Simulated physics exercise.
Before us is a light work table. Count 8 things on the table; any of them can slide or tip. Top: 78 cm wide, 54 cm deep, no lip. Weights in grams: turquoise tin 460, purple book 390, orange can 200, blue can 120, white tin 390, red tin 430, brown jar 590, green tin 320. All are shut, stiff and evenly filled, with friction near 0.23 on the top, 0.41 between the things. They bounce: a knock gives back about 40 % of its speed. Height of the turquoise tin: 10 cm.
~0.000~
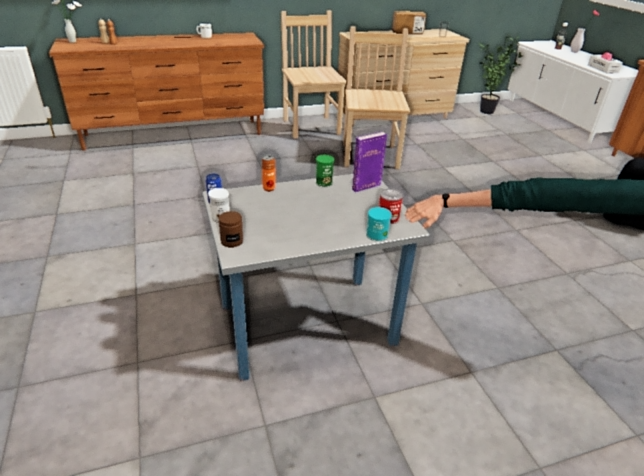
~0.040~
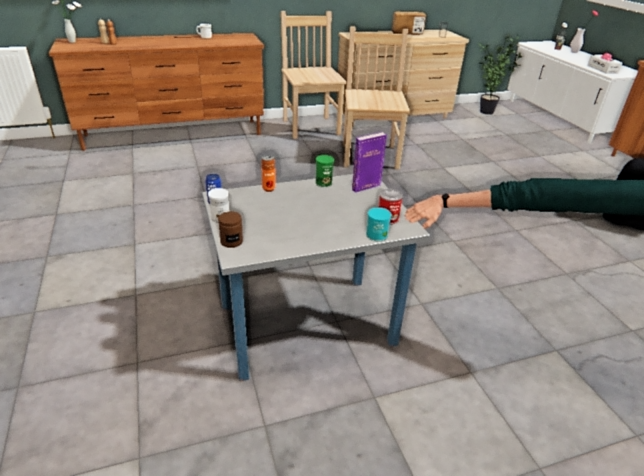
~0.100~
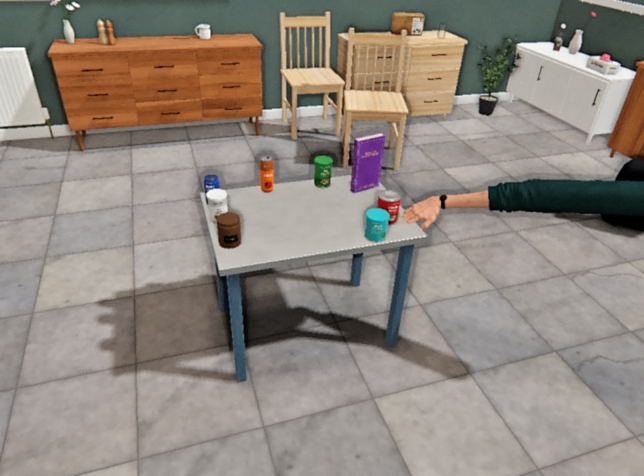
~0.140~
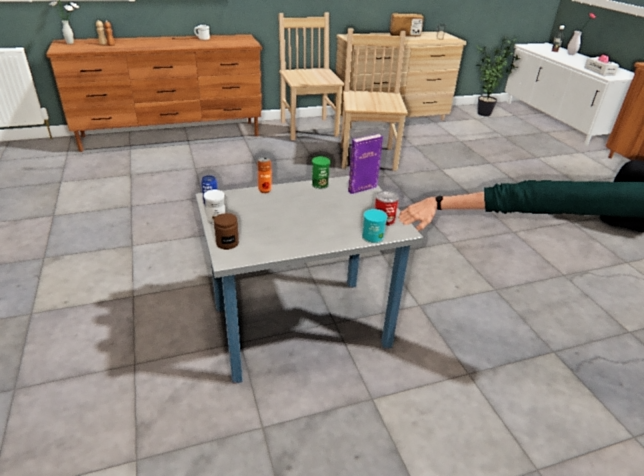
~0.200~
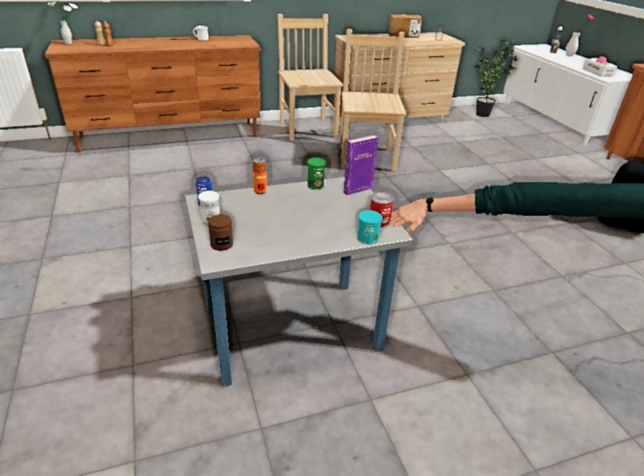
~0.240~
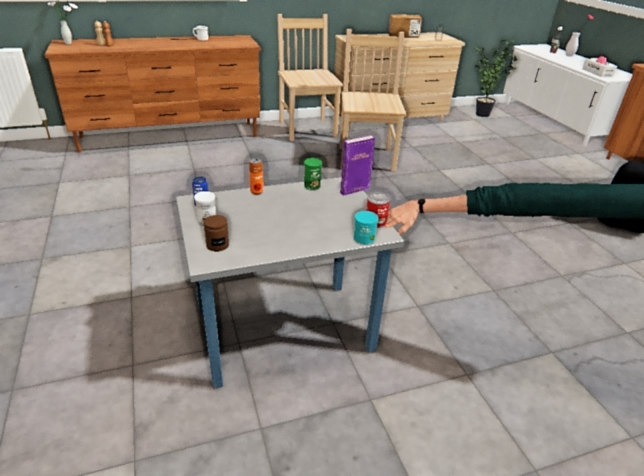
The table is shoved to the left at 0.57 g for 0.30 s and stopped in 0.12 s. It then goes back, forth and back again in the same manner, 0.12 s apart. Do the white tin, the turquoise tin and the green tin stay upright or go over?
The white tin tips over and the turquoise tin stays upright and the green tin stays upright.
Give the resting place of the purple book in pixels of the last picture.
At about (287, 304).
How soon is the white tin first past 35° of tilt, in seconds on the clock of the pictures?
At about 1.1 s.
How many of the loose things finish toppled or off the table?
In all, 6.
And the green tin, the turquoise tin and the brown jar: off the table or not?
The green tin ends on the table; the turquoise tin ends on the table; the brown jar finishes off the table.
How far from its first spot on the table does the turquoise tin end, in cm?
About 27 cm.
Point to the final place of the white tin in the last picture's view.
At about (109, 353).
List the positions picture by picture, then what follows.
The first frame shows white tin (220, 206); turquoise tin (378, 225); green tin (325, 171).
The second frame shows blue can (214, 191); red tin (390, 207).
The third frame shows brown jar (229, 230); purple book (367, 164).
The fourth frame shows table shifted 2 cm; orange can (265, 176); blue can (210, 192).
The fifth frame shows table shifted 5 cm; orange can (260, 177) 3 cm from its spot; red tin (381, 210) 3 cm from its spot.
The sixth frame shows table shifted 9 cm; white tin (206, 209) 5 cm from its spot; turquoise tin (365, 228) 5 cm from its spot; green tin (313, 175) 5 cm from its spot.
By 0.84 s, table shifted 19 cm; purple book, blue can, white tin, red tin and brown jar now off the table; green tin 9 cm from its spot near (256, 181); turquoise tin 8 cm from its spot near (303, 238).
By 1.44 s, table shifted 25 cm; green tin 2 cm from its spot near (260, 181).
When it is over (2.8 s), off the table and tipped over, purple book, orange can, white tin, red tin and brown jar; off the table but upright, blue can; not toppled but over 5 cm from the start, turquoise tin and green tin. End places, in pixels of the last picture, white tin near (109, 353), turquoise tin near (304, 238).
